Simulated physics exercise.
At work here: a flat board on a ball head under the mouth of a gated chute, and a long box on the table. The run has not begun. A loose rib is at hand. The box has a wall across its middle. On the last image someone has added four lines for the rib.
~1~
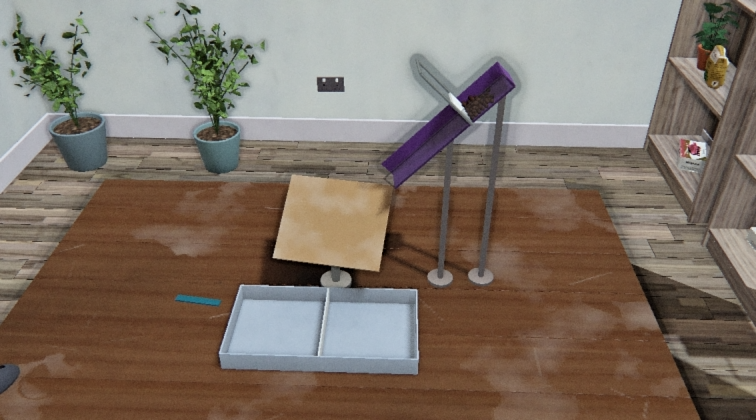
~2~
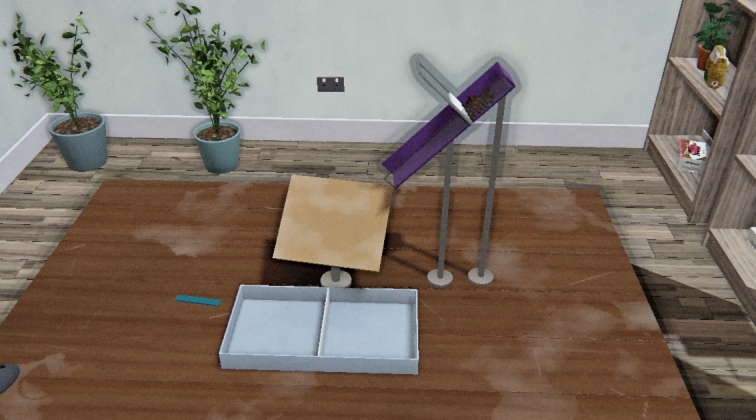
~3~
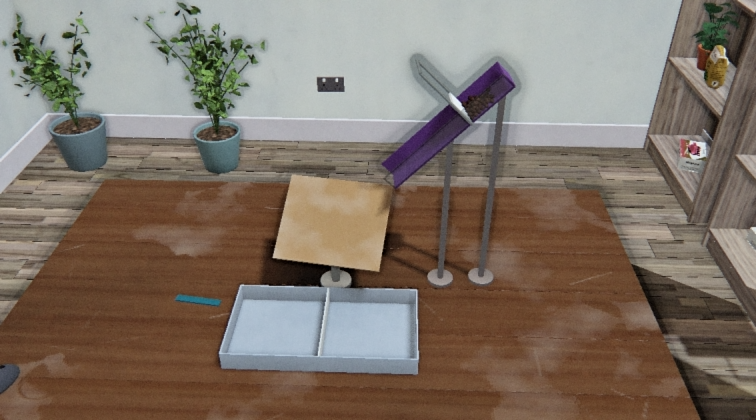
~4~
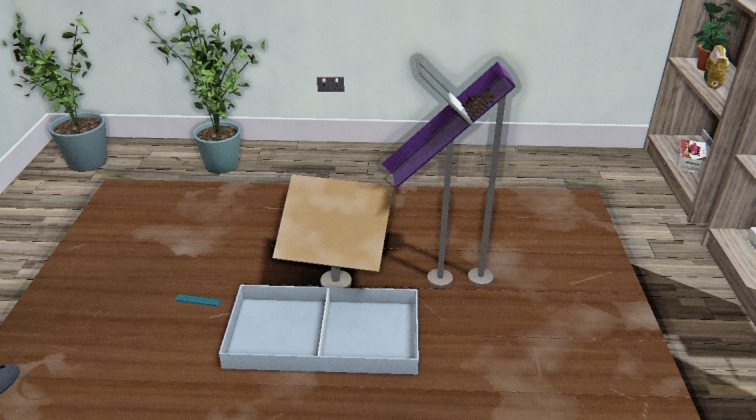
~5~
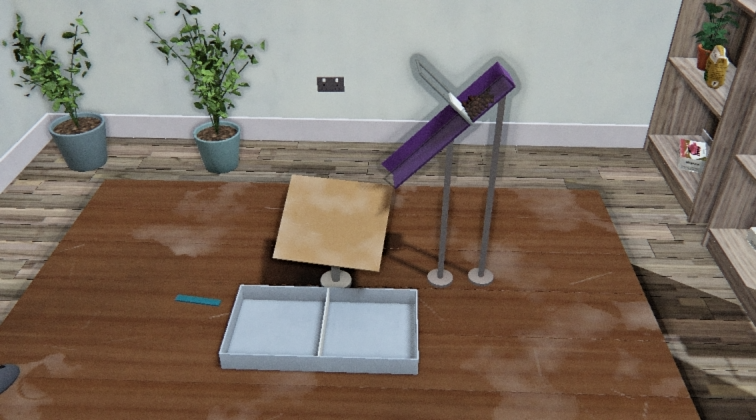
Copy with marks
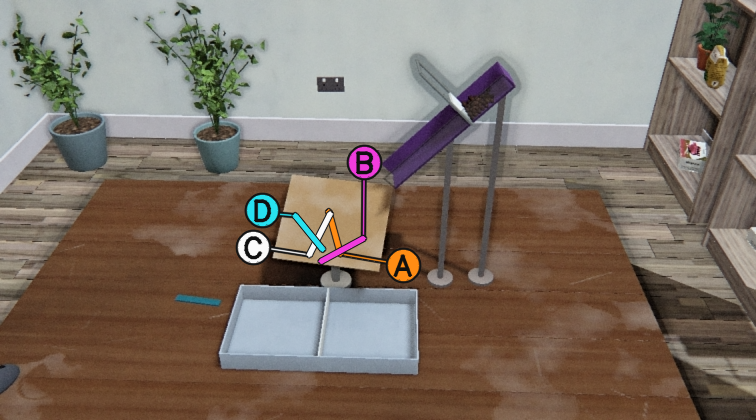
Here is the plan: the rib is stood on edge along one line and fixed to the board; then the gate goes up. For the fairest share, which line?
I would pick line D.
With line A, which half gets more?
Right.
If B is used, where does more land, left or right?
The left half.
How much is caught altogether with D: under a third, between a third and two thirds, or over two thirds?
Line D gives over two thirds.
On the marked copy, line A from (328, 211) to (340, 253); line B from (363, 238) to (321, 261); line C from (330, 213) to (309, 254); line D from (295, 215) to (322, 249).
With A, of what is caught, a small share in the left half, the bulk in the right.
With B, of what is caught, all but a few in the left half, only a few in the right.
With C, of what is caught, all but a few in the left half, a small share in the right.
With D, of what is caught, close to two thirds in the left half, close to a third in the right.
